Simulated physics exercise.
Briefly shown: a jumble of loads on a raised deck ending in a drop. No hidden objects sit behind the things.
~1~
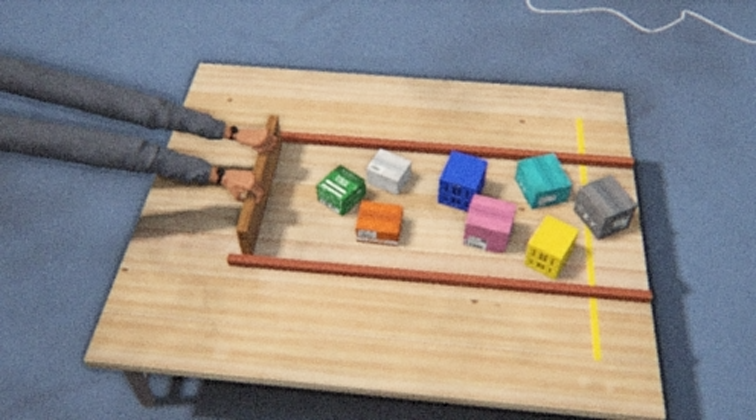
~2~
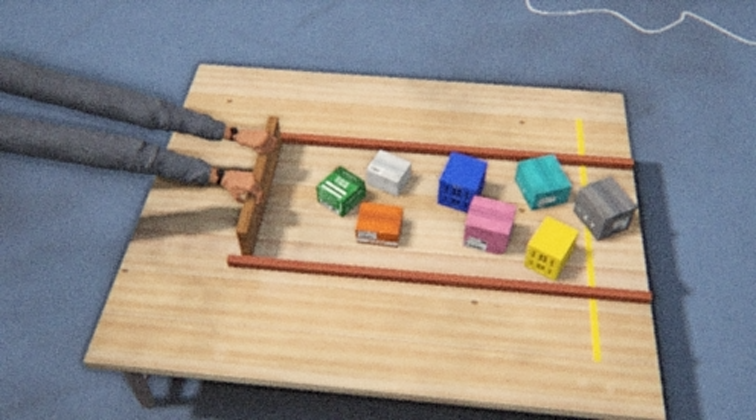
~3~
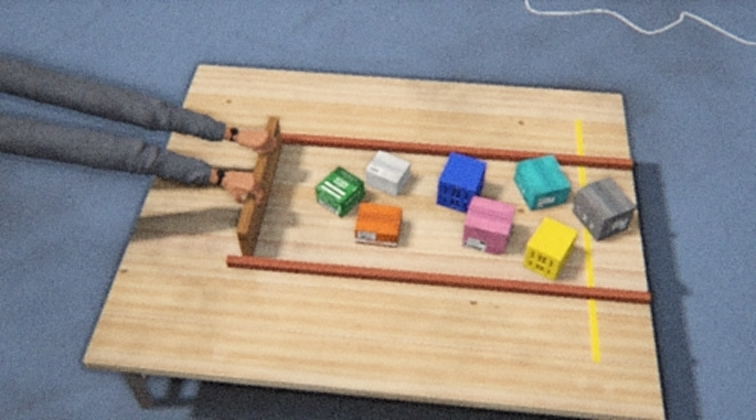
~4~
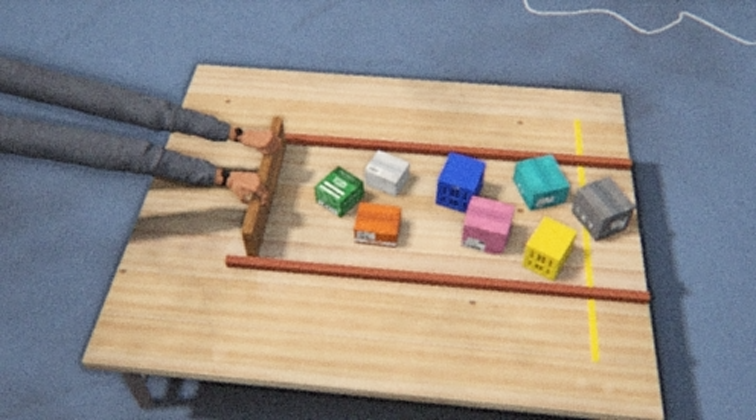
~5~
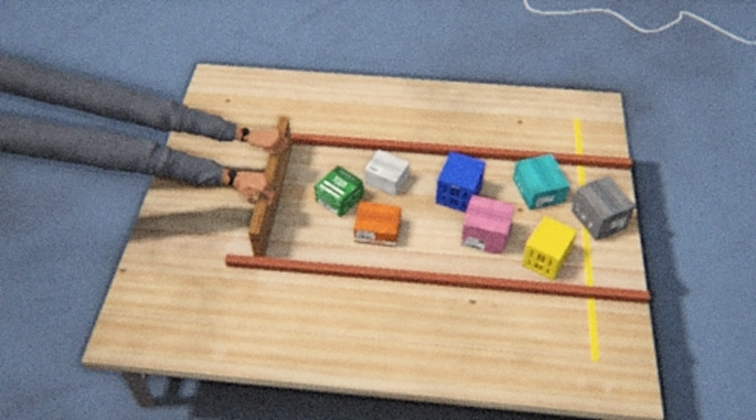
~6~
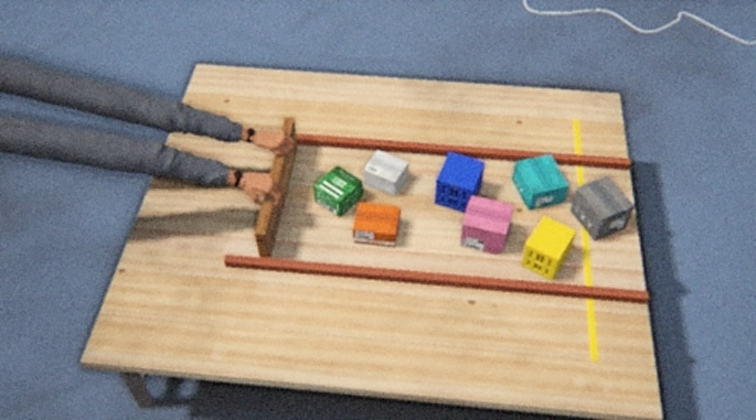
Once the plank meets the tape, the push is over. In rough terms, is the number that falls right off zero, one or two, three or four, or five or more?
The drop will claim three or four of them.
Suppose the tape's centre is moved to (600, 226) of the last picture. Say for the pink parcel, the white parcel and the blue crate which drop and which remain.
Taking them in turn: Pink parcel ends up off it, white parcel is still there, blue crate ends up off it.
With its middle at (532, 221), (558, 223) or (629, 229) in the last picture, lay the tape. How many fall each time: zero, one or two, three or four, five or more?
Result per tape, in order - zero / either one or two / more than four.
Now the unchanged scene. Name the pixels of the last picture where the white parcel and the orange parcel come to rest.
For the white parcel it's (601, 179), and for the orange parcel it's (609, 239).
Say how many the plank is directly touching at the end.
I count 4 of them.
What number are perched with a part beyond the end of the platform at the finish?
That would be 0.
Soon after, none off yet; grey parcel at rest near (601, 208); yellow crate at rest near (548, 248); turquoise parcel at rest near (540, 182).
After that, none off yet; grey parcel at rest near (601, 208); yellow crate displaced a little near (554, 250); turquoise parcel displaced a little near (547, 182).
And then, none off yet; grey parcel displaced about its own width near (632, 213); yellow crate displaced about its own width near (603, 264); turquoise parcel displaced well along near (619, 181).
In the end, the number that fall off is three or four; gone, blue crate, pink parcel, turquoise parcel and grey parcel.
